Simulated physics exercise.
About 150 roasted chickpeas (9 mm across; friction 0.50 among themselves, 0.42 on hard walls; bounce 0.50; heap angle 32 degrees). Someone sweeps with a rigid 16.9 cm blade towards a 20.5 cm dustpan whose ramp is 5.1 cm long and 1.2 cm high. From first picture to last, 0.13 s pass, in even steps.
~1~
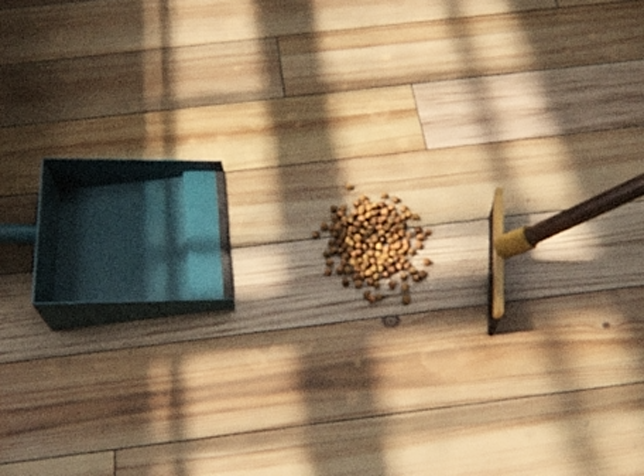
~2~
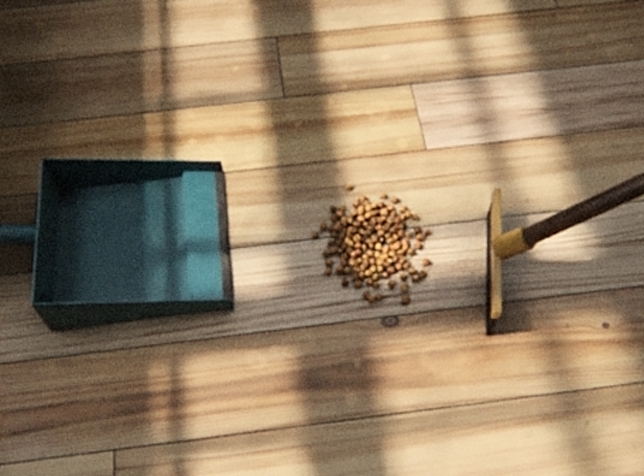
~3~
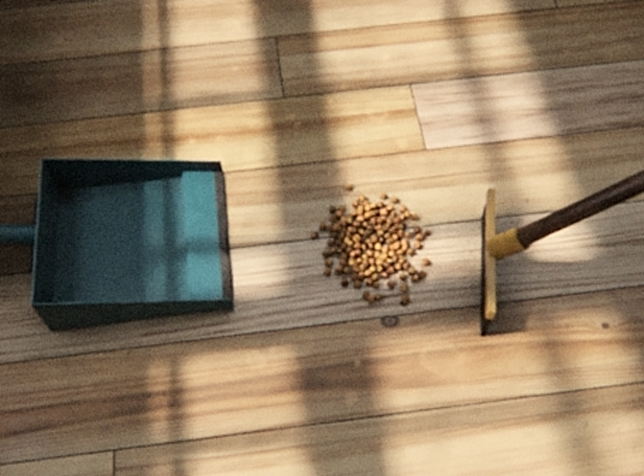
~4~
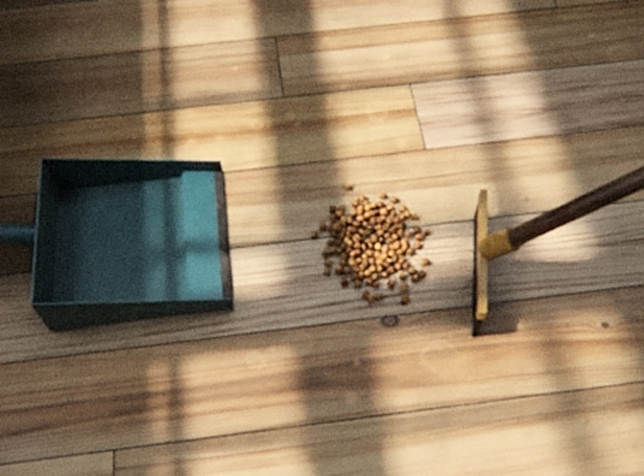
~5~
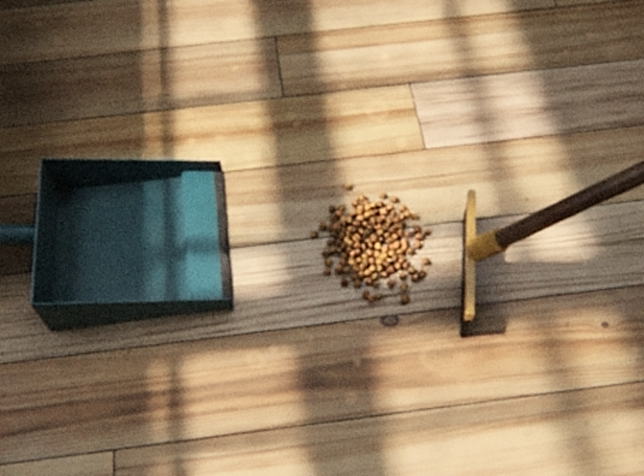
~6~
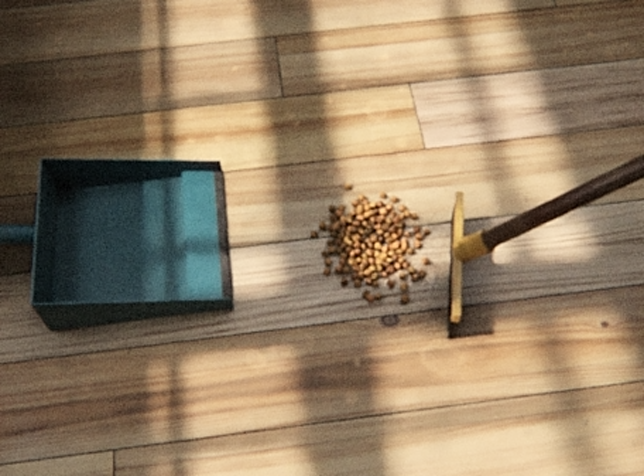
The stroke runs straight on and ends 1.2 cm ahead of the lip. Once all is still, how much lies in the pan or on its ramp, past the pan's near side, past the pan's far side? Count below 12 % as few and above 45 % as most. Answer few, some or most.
Pan: Few, near side: Few, far side: Few.
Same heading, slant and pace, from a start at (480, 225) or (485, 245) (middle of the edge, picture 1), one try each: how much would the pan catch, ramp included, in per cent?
Some 30 and 20 per cent.
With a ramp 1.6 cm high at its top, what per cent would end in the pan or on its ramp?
Then about 5 per cent.
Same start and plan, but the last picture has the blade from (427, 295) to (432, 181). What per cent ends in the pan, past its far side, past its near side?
Pan 35, far 20, near 10.
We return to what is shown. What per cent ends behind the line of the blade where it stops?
About 35 per cent.
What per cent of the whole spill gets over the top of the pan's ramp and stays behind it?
Some 0 per cent.
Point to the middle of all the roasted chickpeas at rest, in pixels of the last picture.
Near (248, 236).
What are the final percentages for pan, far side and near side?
Pan 5, near side 10, far side 0.
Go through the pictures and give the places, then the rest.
The first picture shows blade from (498, 313) to (498, 196), moved 0.0 cm, 0 of the pieces shifted so far; middle of the pieces at (369, 242); pan at (127, 248).
The second picture shows blade from (496, 313) to (496, 196), moved 0.2 cm, 0 of the pieces shifted so far; middle of the pieces at (369, 242).
The third picture shows blade from (490, 314) to (490, 196), moved 0.8 cm, 0 of the pieces shifted so far; middle of the pieces at (368, 242).
The fourth picture shows blade from (481, 314) to (482, 197), moved 1.8 cm, 0 of the pieces shifted so far; middle of the pieces at (368, 242).
The fifth picture shows blade from (469, 315) to (471, 198), moved 3.2 cm, 0 of the pieces shifted so far; middle of the pieces at (368, 241).
The sixth picture shows blade from (456, 317) to (459, 199), moved 4.7 cm, 0 of the pieces shifted so far; middle of the pieces at (368, 241); pan at (126, 248).
Then, 0.22 s after the last picture, middle of the blade 15 cm from the lip; 0 % over the lip, far side 0 %, near side 5 %.
Then, 0.36 s after the last picture, middle of the blade 7 cm from the lip; 0 % over the lip, far side 0 %, near side 5 %.
Then, 0.63 s after the last picture, middle of the blade 3 cm from the lip; 10 % over the lip, far side 0 %, near side 10 %.
In the end, pan 5 %, near side 10 %, far side 0 %, in front of the lip or behind the blade 85 %.
